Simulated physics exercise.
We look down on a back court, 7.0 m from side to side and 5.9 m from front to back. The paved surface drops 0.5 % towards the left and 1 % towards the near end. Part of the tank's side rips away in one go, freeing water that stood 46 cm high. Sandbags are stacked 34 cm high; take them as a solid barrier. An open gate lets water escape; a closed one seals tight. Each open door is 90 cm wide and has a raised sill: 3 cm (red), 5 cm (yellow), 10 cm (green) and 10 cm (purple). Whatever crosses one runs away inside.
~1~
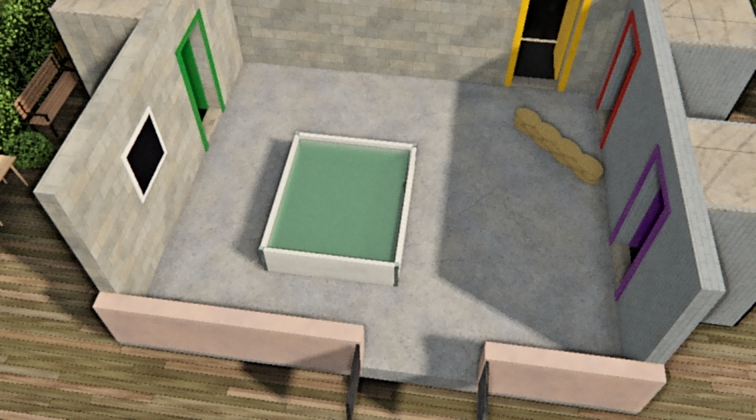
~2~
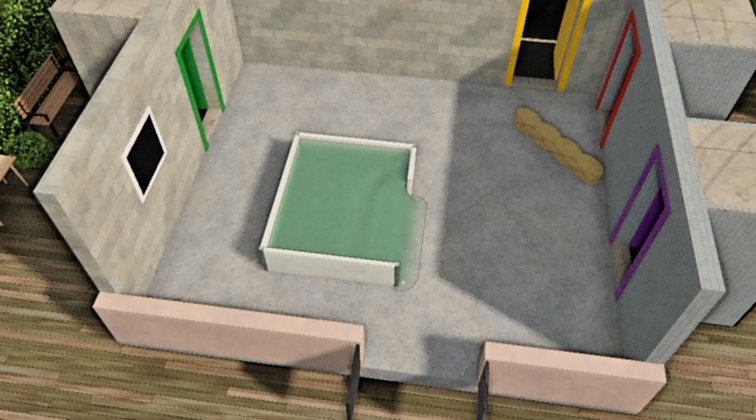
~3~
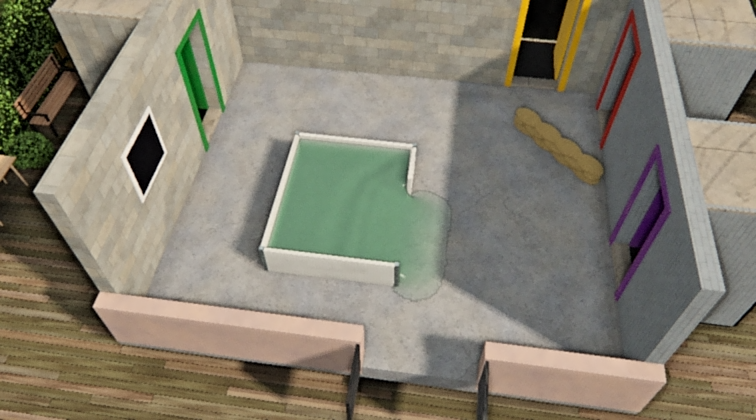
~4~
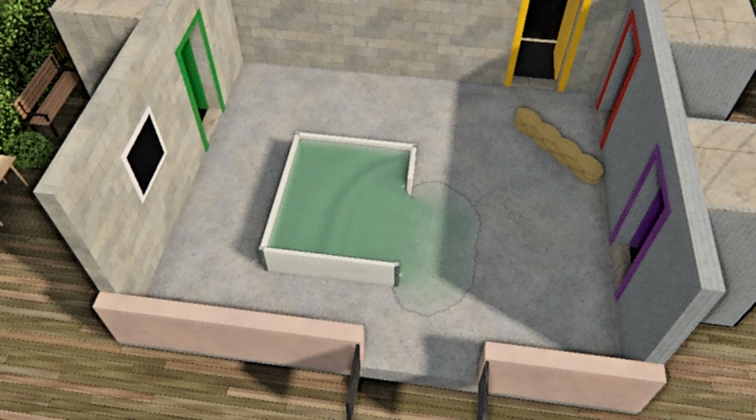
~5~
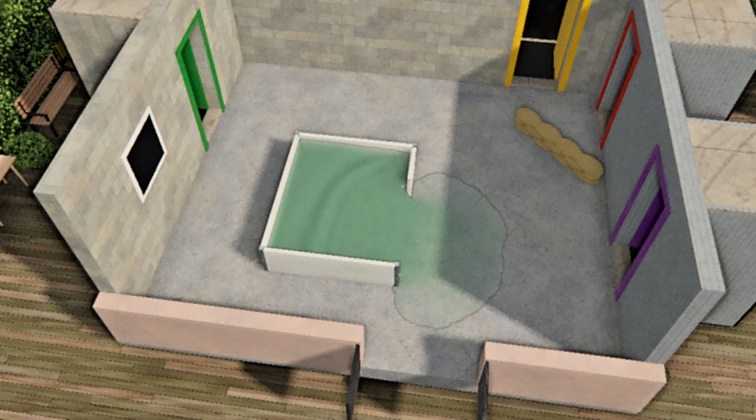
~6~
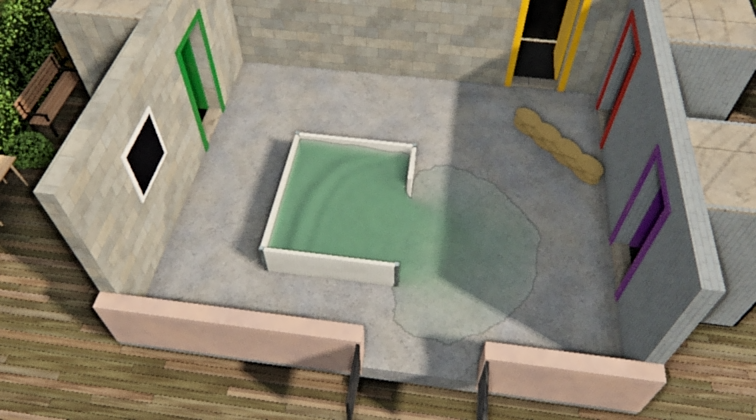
A walled stone courtyard held a low white tank of green water until part of its right side gave way, and the water poured out, spreading in a widening rounded pool across the grey floor.
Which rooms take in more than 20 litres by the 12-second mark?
Within that time: At the red door it keeps below the limit; at the yellow door it stays under the limit; at the green door it does not reach the limit; at the purple door it passes the limit.
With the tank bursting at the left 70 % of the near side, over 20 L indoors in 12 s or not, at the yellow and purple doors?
Then: Yellow under, purple below.
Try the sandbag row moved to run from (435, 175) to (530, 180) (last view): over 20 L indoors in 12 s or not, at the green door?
Then: Green under.
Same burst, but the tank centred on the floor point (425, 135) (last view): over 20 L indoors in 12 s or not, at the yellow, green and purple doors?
Then: Yellow below, green not over, purple over.
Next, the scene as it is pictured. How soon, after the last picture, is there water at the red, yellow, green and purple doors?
Arrival: Red 2.0 s, yellow 4.0 s, green 8.5 s, purple 0.4 s.
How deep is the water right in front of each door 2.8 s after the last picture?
In cm: Red 1, yellow 0, green 0, purple 21.
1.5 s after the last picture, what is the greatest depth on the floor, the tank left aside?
Roughly 40 cm.
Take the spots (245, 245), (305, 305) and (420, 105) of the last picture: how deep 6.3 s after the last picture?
In that order: 0, 1 and 3 cm.
Then, 0.7 s after the last picture water covers 25 % of the floor and is deepest (25 cm) near (404, 268); red door not reached, yellow door not reached, green door not reached, purple door 17 cm at the sill, 1 L in.
Then, 1.5 s after the last picture water covers 30 % of the floor and is deepest (40 cm) near (614, 371); red door not reached, yellow door not reached, green door not reached, purple door 22 cm at the sill, 44 L in.
Then, 2.8 s after the last picture water covers 30 % of the floor and is deepest (24 cm) near (580, 250); red door 1 cm at the sill, 0 L in, yellow door not reached, green door not reached, purple door 21 cm at the sill, 107 L in.
Then, 6.3 s after the last picture water covers 60 % of the floor and is deepest (12 cm) near (495, 368); red door 1 cm at the sill, 0 L in, yellow door 1 cm at the sill, 0 L in, green door not reached, purple door 9 cm at the sill, 147 L in.
Then, 11.3 s after the last picture water covers 90 % of the floor and is deepest (6 cm) near (367, 351); red door 2 cm at the sill, 0 L in, yellow door 1 cm at the sill, 0 L in, green door 6 cm at the sill, 0 L in, purple door 4 cm at the sill, 147 L in.
